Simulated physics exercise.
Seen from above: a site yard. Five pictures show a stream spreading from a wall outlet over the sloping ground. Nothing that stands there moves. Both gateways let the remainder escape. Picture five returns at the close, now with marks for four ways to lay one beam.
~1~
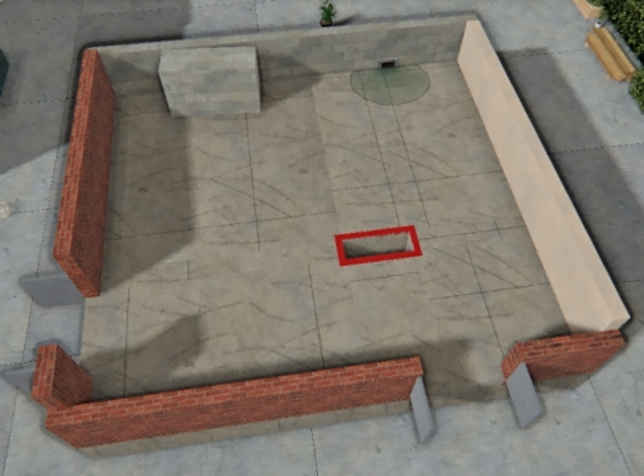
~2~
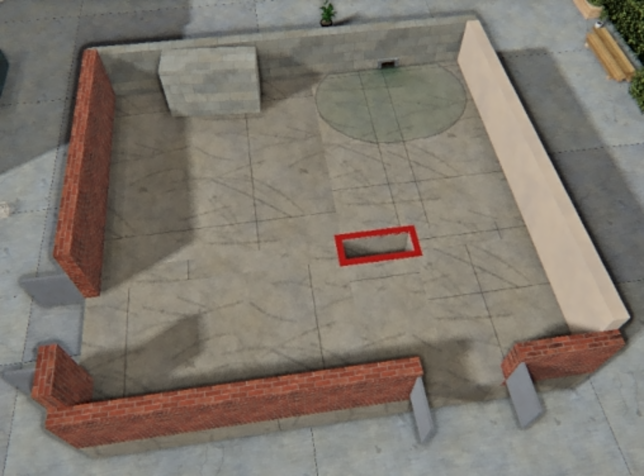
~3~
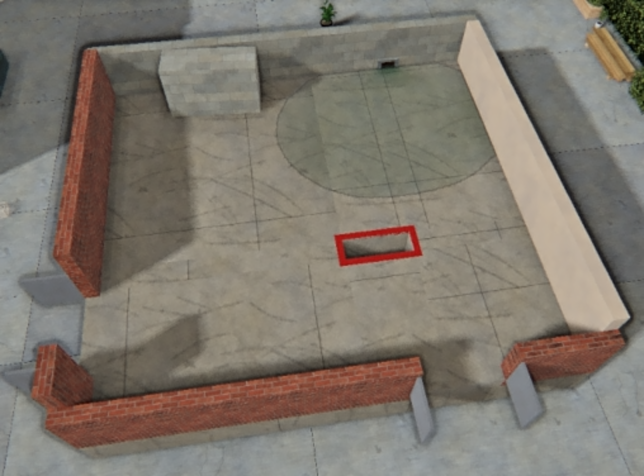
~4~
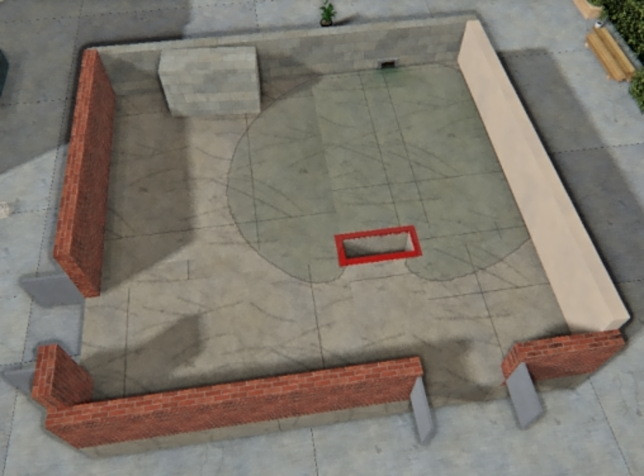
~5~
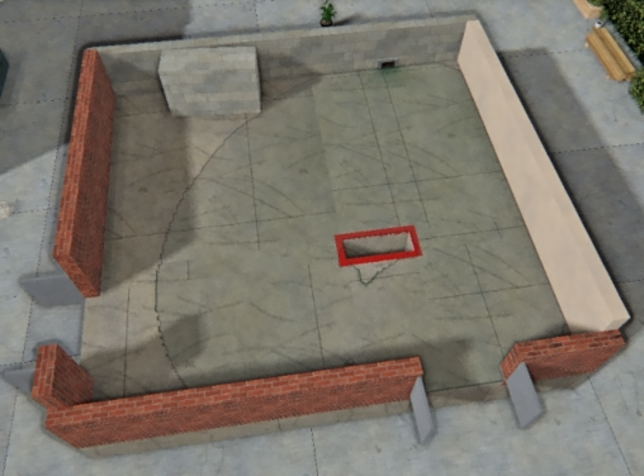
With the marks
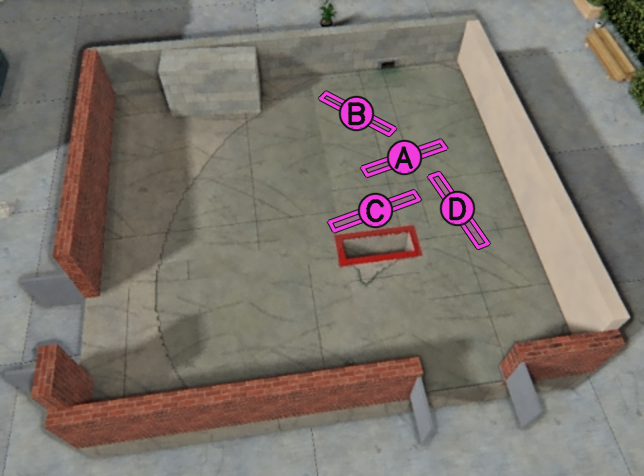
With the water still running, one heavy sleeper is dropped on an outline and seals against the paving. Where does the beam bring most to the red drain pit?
The answer is position D.
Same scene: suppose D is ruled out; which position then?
B.
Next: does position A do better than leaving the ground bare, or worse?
Position A is worse.
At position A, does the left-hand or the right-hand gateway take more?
The left gate.
On the marked copy, A from (364, 171) to (442, 144); B from (323, 95) to (391, 131); C from (332, 226) to (416, 195); D from (434, 175) to (483, 245).
For position A, about 8 % of the stream goes into the red drain pit, about 91 % out by the gates.
For position B, about 15 % of the stream goes into the red drain pit, about 82 % out by the gates.
For position C, about 6 % of the stream goes into the red drain pit, about 94 % out by the gates.
For position D, about 26 % of the stream goes into the red drain pit, about 73 % out by the gates.
